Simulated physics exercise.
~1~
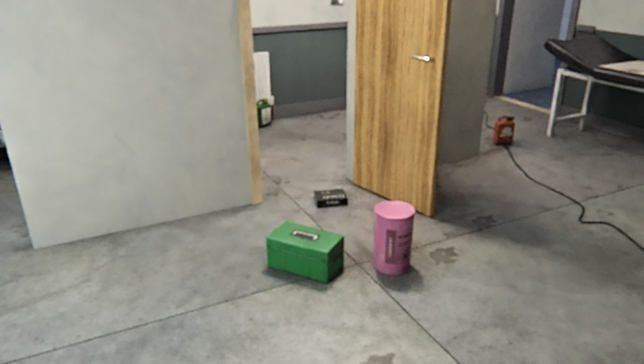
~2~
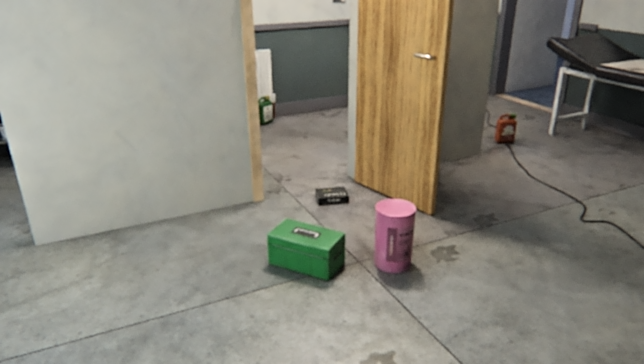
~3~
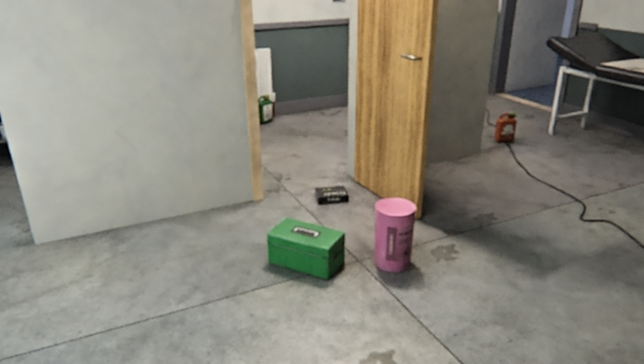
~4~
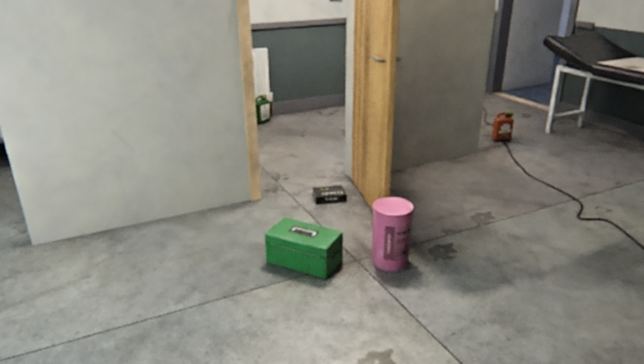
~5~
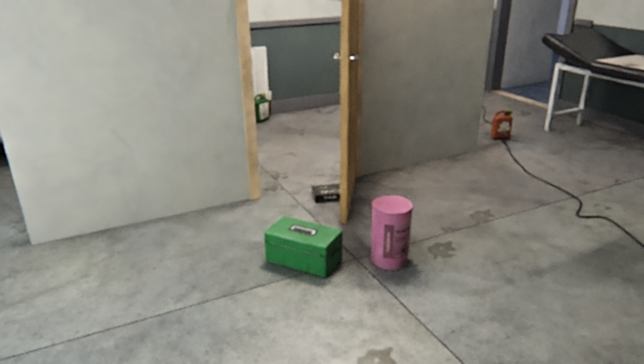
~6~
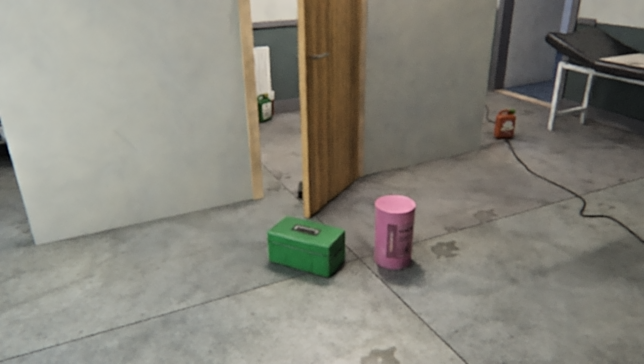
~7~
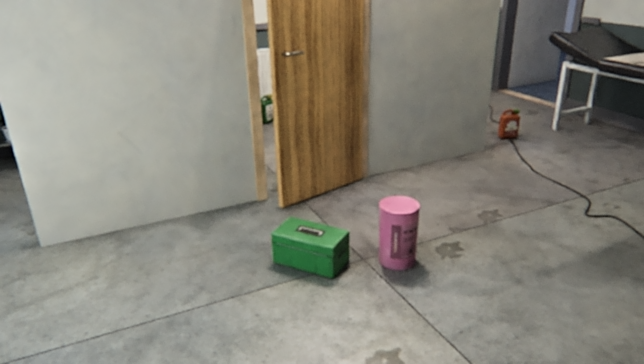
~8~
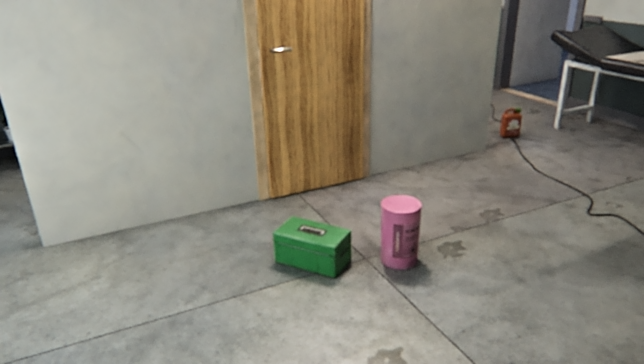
In a bare, grey-floored room, a wooden door swung steadily from wide open to fully shut, sweeping a small black packet leftward and out of sight, while the green toolbox and pink pail in front stayed where they were.
